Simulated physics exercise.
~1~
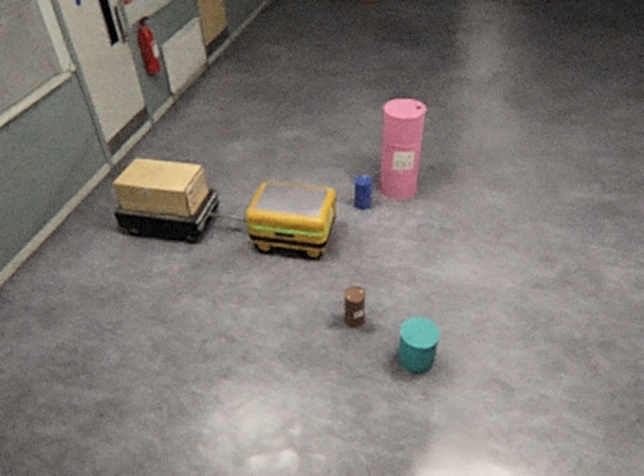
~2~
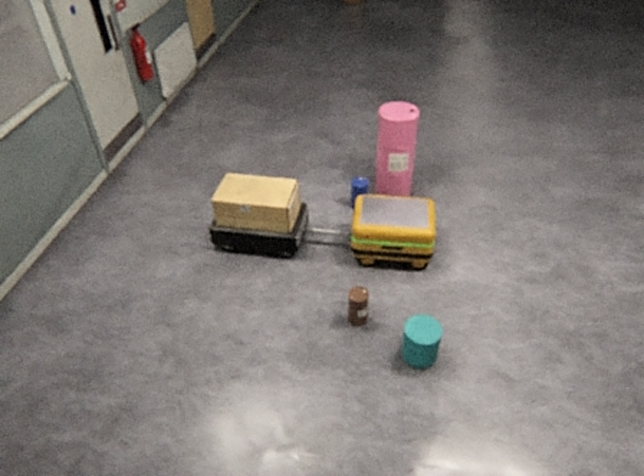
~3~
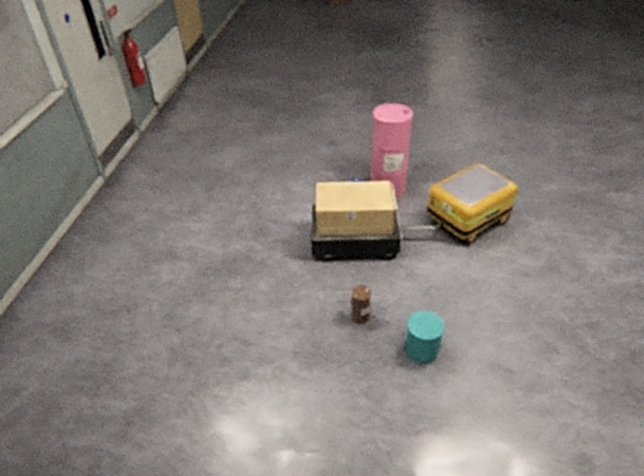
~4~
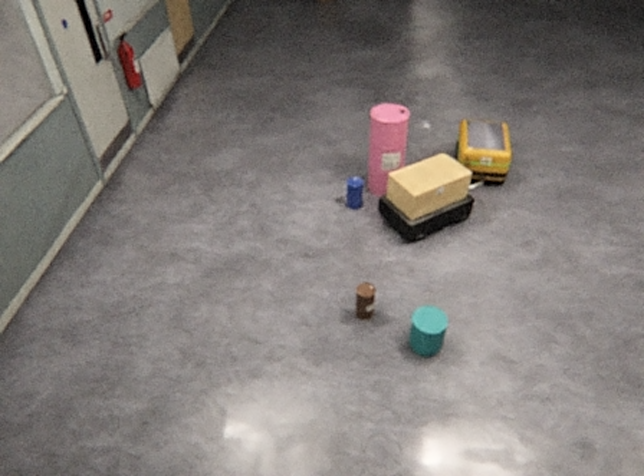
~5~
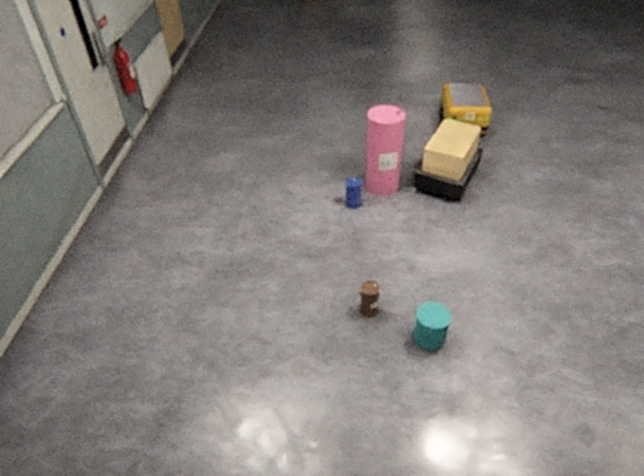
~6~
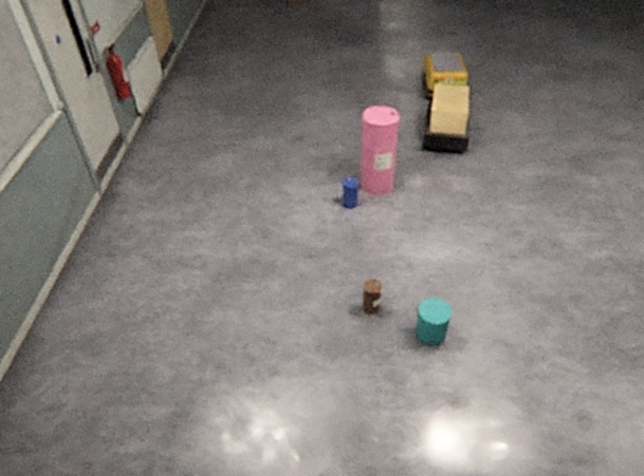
A yellow tug towed a black cart carrying a tan box rightward across the gray floor, passed in front of the blue canister and pink drum, then curved away behind them, ending up farther back while the four standing containers stayed put.
